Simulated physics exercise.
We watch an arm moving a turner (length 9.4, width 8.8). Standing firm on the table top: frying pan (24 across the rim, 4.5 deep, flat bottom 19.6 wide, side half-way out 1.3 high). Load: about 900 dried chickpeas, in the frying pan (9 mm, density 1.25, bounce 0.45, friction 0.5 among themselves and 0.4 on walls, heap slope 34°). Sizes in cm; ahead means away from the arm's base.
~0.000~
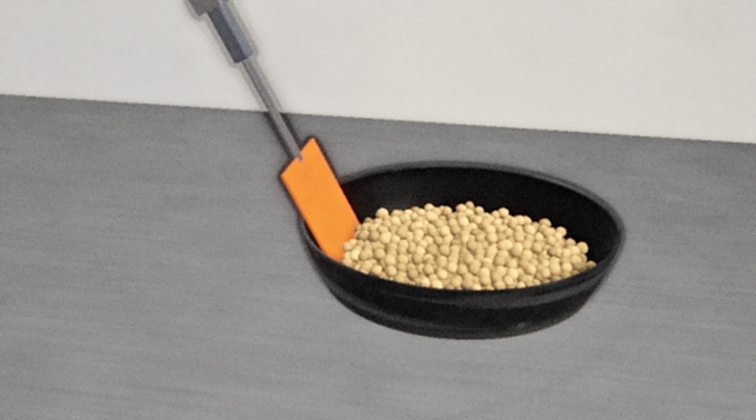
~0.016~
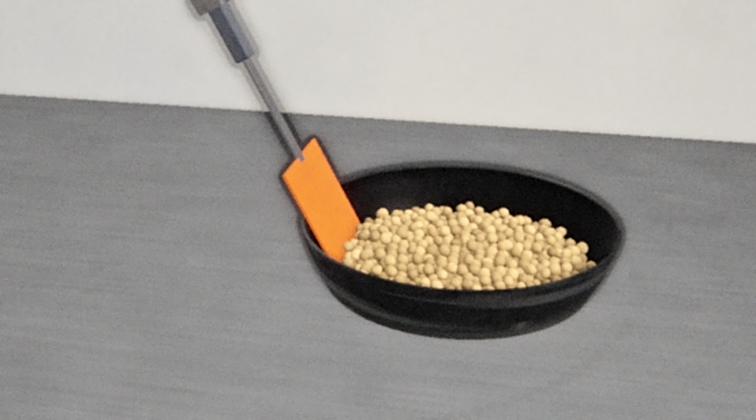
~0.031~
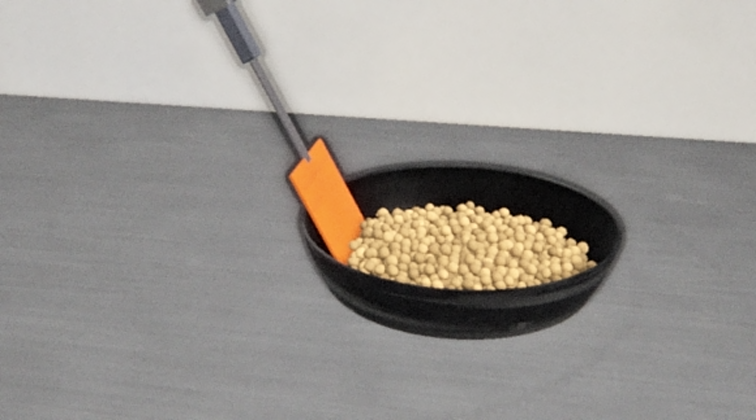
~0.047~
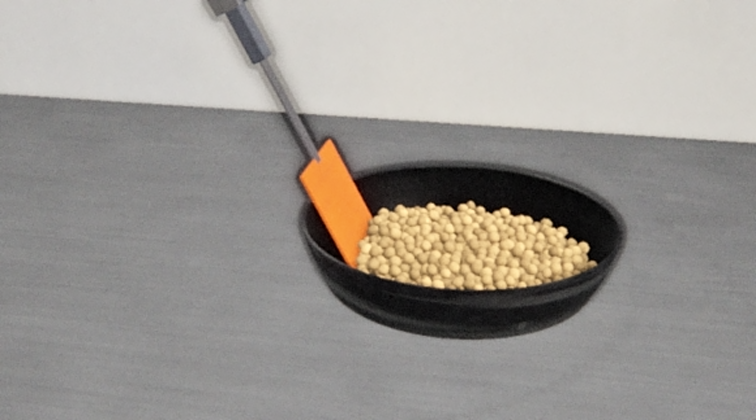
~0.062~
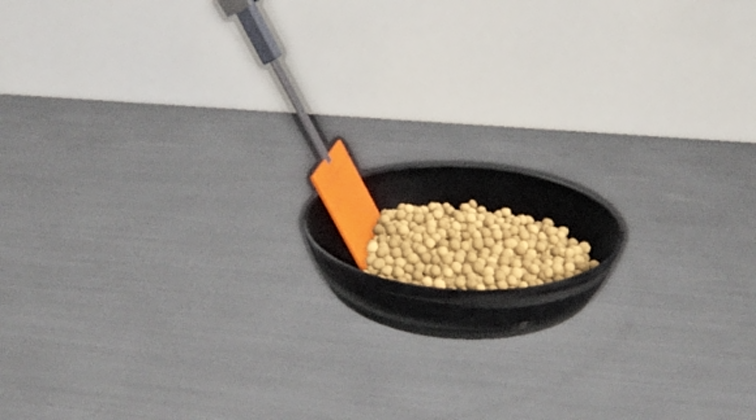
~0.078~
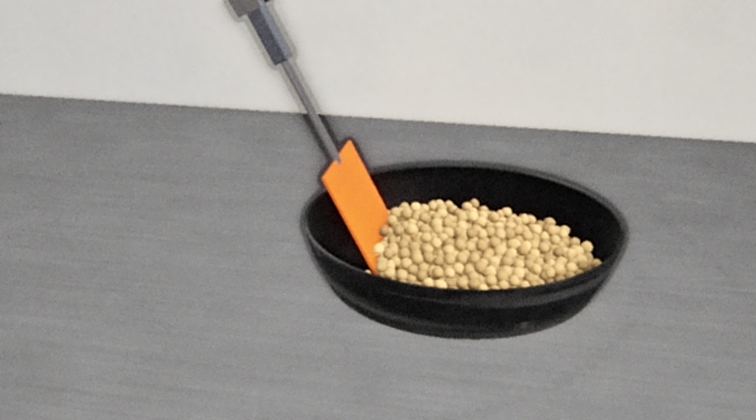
An arm holding an orange turner slid it slowly a short way to the right inside a black frying pan, nudging the near edge of a heap of pale dried chickpeas.
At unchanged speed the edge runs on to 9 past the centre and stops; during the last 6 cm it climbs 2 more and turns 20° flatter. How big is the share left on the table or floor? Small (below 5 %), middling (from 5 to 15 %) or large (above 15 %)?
A middling share, from 5 to 15 %, ends on the table or floor.
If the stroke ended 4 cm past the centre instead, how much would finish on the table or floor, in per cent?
Then about 0 per cent.
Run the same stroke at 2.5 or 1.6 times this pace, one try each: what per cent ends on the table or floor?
About 30 and 20 per cent.
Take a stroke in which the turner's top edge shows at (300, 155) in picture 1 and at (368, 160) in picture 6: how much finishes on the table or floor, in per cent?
About 20 per cent.
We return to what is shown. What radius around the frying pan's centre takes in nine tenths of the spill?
Roughly 25 cm.
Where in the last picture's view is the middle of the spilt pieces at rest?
At about (666, 279).
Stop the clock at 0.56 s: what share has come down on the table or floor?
Roughly 8 per cent.
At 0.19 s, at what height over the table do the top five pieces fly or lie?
Some 4 cm.
By 0.19 s, sloping 62°, highest piece 4 above the table; 900 in the frying pan.
By 0.30 s, sloping 54°, highest piece 6 above the table; 900 in the frying pan.
By 0.56 s, sloping 42°, highest piece 6 above the table; 818 in the frying pan, 78 on the table or floor, 4 on the blade or in flight.
By 1.61 s, sloping 42°, highest piece 6 above the table; 814 in the frying pan, 86 on the table or floor.
Final count, 814 in the frying pan, 86 on the table or floor. That is 10 % on the table or floor.
